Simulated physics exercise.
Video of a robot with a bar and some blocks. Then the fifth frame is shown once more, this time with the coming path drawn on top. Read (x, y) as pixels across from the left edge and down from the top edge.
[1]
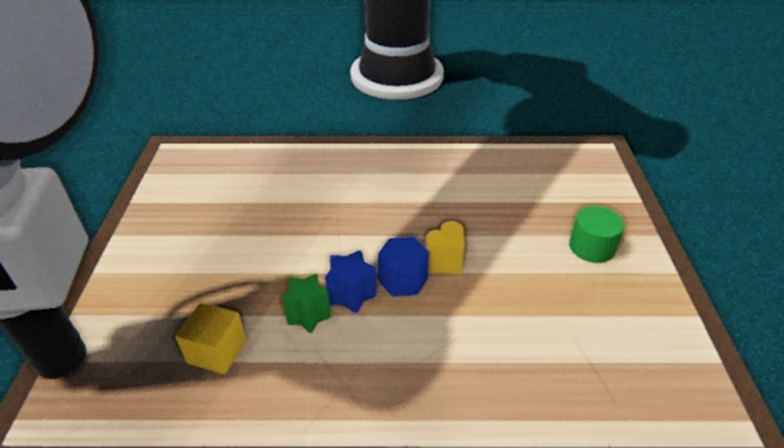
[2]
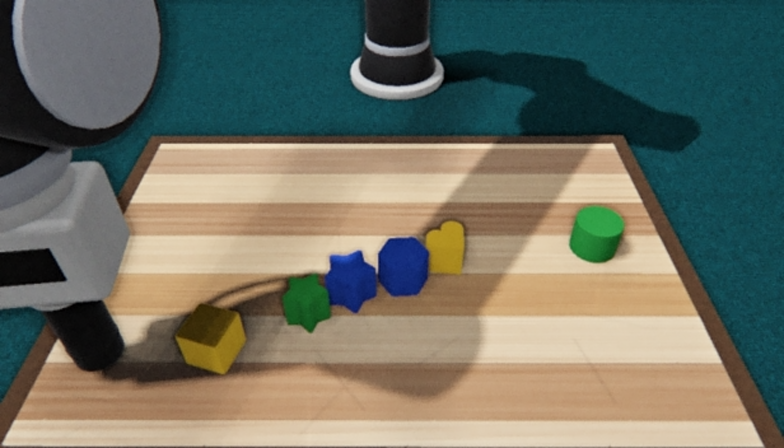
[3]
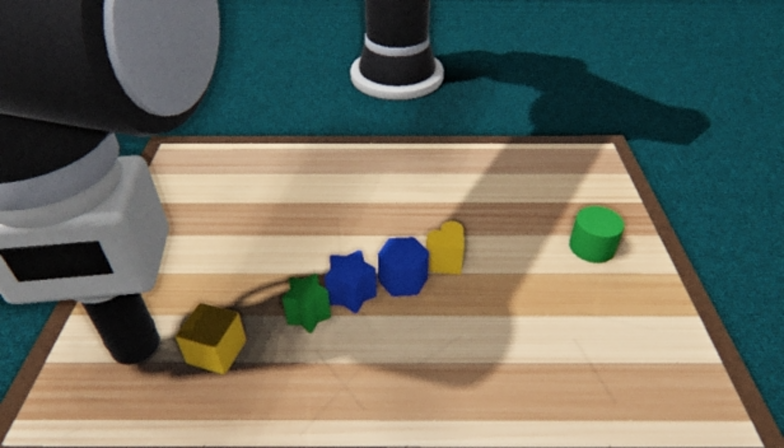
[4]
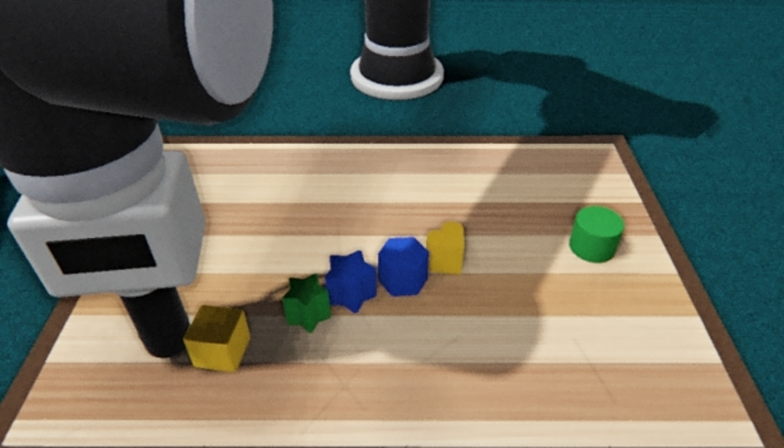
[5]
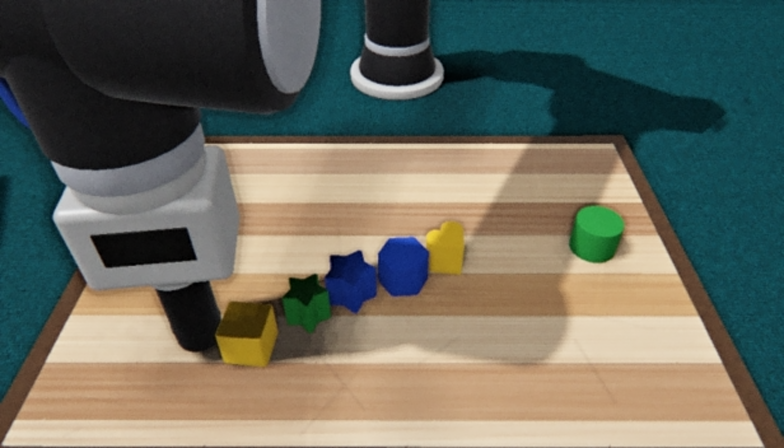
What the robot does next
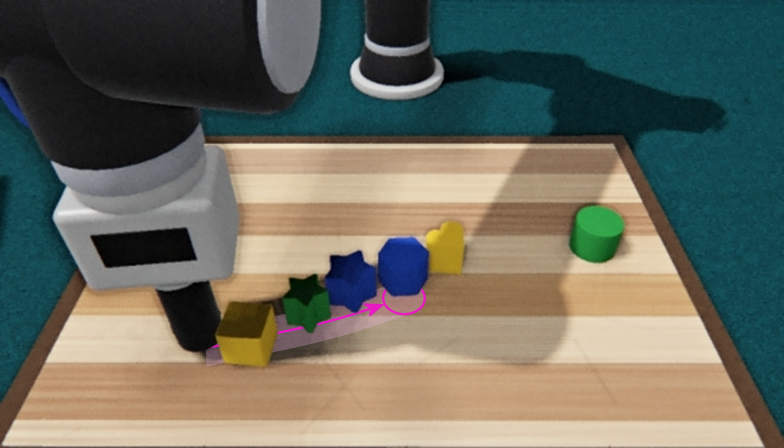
The robot arm moved its black bar rightward across the wooden board, met the yellow cube and pushed it a short way toward the green star, while the other blocks stayed still.
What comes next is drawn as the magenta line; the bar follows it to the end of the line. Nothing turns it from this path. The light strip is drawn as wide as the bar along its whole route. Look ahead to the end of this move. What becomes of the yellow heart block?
It is carried off its spot.
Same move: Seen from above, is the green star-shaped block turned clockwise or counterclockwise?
Its spin: Anticlockwise.
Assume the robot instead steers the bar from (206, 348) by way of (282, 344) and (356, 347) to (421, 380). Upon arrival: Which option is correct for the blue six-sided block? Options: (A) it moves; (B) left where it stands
Letter B.
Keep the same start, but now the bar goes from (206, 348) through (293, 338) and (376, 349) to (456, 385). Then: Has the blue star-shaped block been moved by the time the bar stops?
Yes, that is how it ends up.
Path on the board, from (206, 348) over (310, 326) to (404, 298).
The first path, step by step. One third of the way, bar at (275, 320); yellow square piece at (314, 317); green star-shaped block at (314, 283), turned 15° anticlockwise.
Two thirds of the way, bar at (344, 303); yellow square piece at (362, 321), turned 60° clockwise; green star-shaped block at (345, 261), turned 95° anticlockwise; blue star-shaped block at (368, 238), turned 45° clockwise; blue six-sided block at (410, 247), turned 25° clockwise; yellow heart block at (451, 235).
At the end, bar at (404, 284); yellow square piece at (364, 321), turned 60° clockwise; green star-shaped block at (351, 259), turned 135° anticlockwise; blue star-shaped block at (368, 233), turned 60° clockwise; blue six-sided block at (418, 240); yellow heart block at (458, 231), turned 25° clockwise.
